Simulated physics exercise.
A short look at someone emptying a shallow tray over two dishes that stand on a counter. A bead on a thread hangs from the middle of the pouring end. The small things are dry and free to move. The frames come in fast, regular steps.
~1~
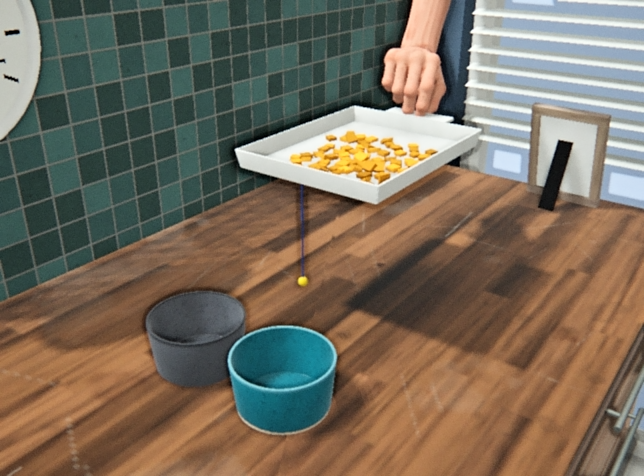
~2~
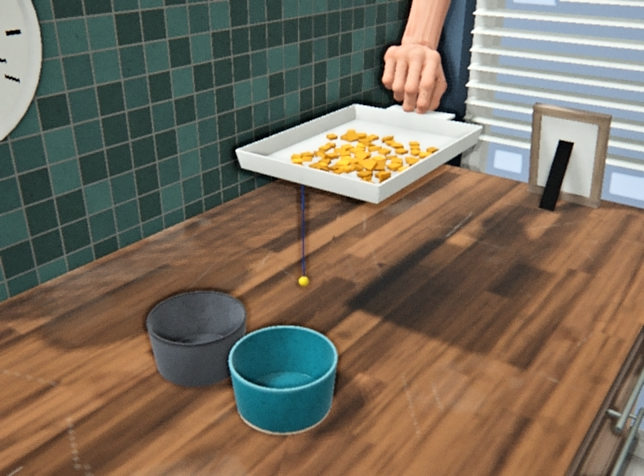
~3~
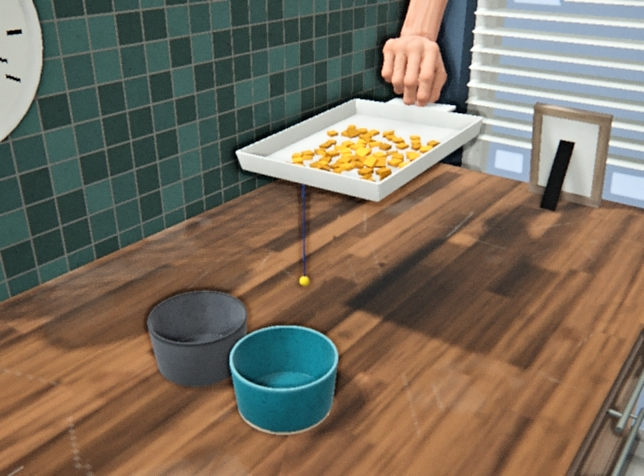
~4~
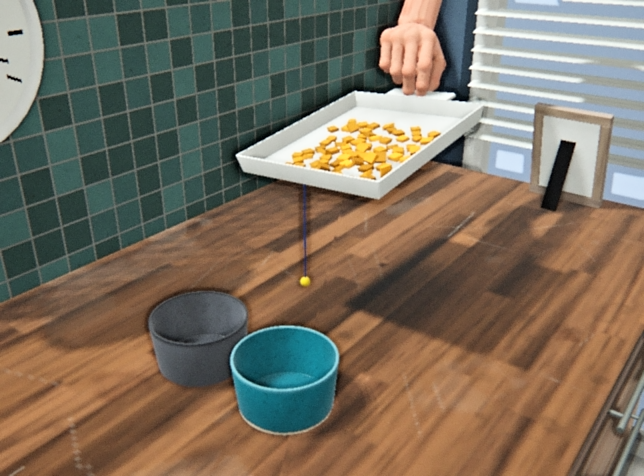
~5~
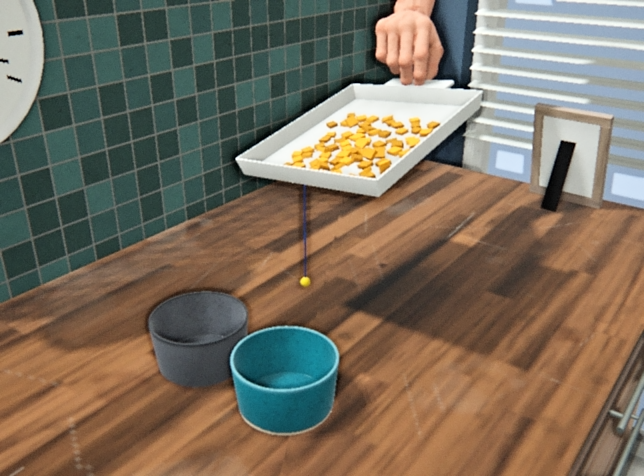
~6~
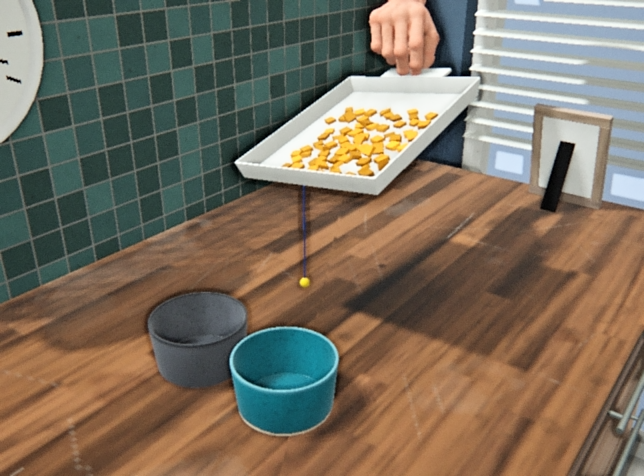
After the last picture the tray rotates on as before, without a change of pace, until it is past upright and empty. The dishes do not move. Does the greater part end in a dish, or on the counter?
They take less than half between them.
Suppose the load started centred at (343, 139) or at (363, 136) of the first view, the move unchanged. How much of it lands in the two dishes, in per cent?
First some 0, then 0 per cent.
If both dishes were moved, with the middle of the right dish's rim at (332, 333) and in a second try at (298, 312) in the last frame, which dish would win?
In turn: Left; the left one.
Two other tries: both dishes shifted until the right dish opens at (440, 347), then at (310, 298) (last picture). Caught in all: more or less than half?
In turn: Under half; more than half.
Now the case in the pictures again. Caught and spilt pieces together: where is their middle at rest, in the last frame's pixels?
Roughly at (248, 325).
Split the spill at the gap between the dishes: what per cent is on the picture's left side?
It comes to 40 per cent or so.
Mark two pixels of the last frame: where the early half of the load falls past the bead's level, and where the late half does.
At about (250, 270), then at (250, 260).
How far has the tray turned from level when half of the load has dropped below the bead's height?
Near 110 degrees.
Soon after the last picture, tray tipped steeply; all on the tray.
A little later, tray tipped right over; most on the tray; a small part outside both; a stray few in the air.
Later still, tray tipped past a quarter turn; a stray few in the left dish; nearly all outside both.
At rest, tray tipped past a quarter turn; none in the right dish; a stray few in the left dish; nearly all outside both.
